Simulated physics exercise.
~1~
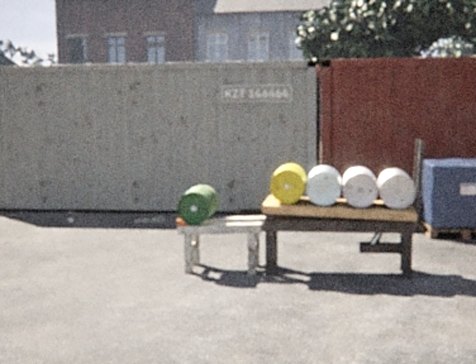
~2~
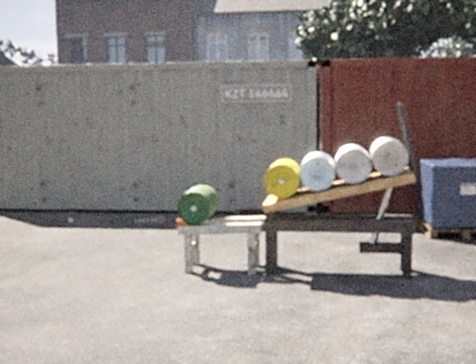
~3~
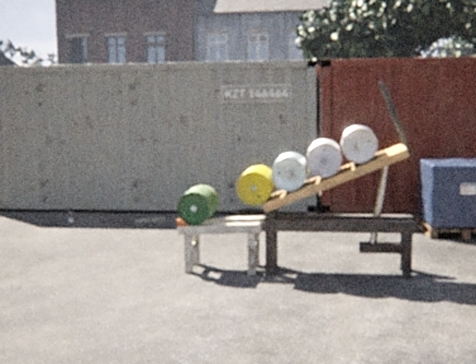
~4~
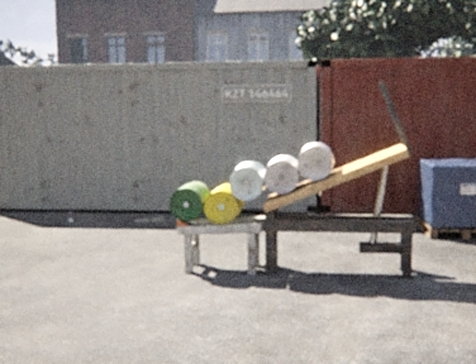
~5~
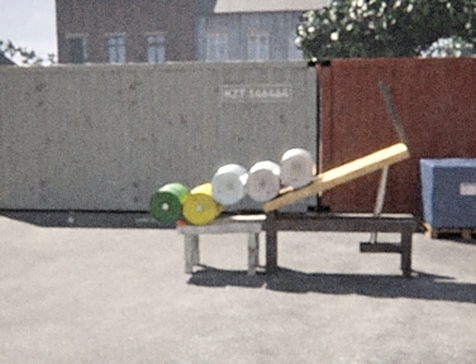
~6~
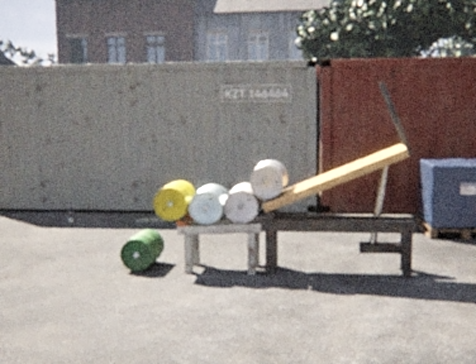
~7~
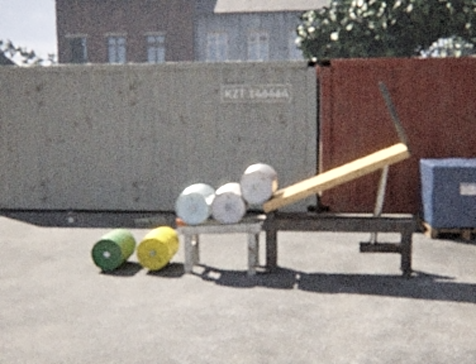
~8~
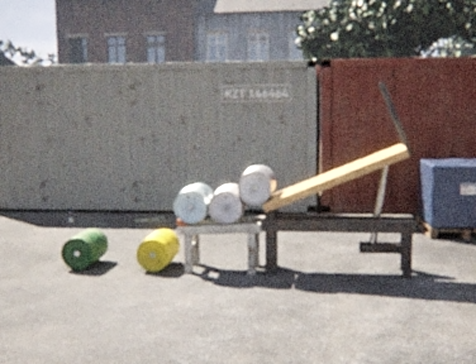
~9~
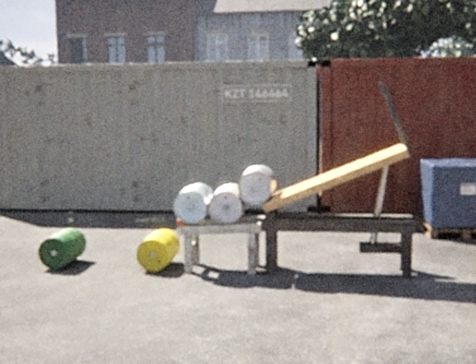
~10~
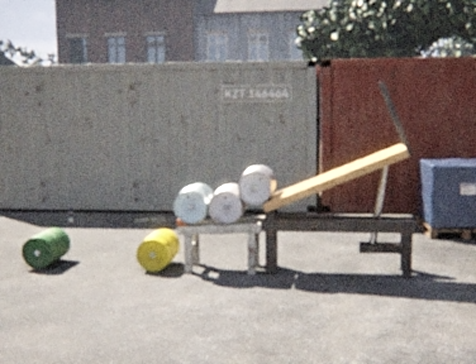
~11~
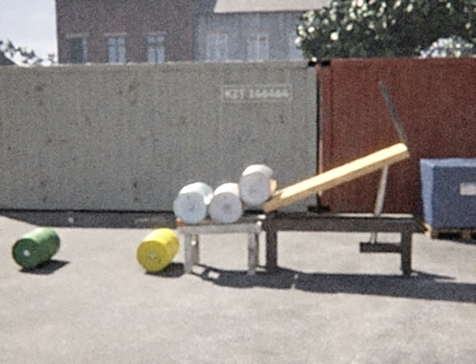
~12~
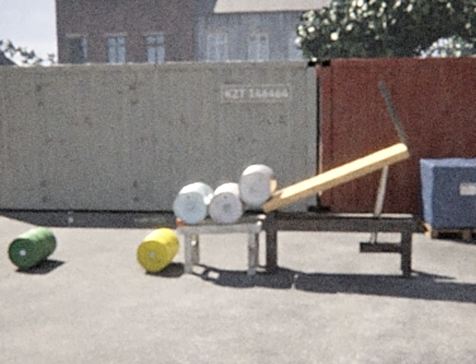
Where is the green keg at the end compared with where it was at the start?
At the start the green keg sits on top of the low rack, left of the table. By the end it lies on the ground well to the left of the rack, near the left edge of the view.
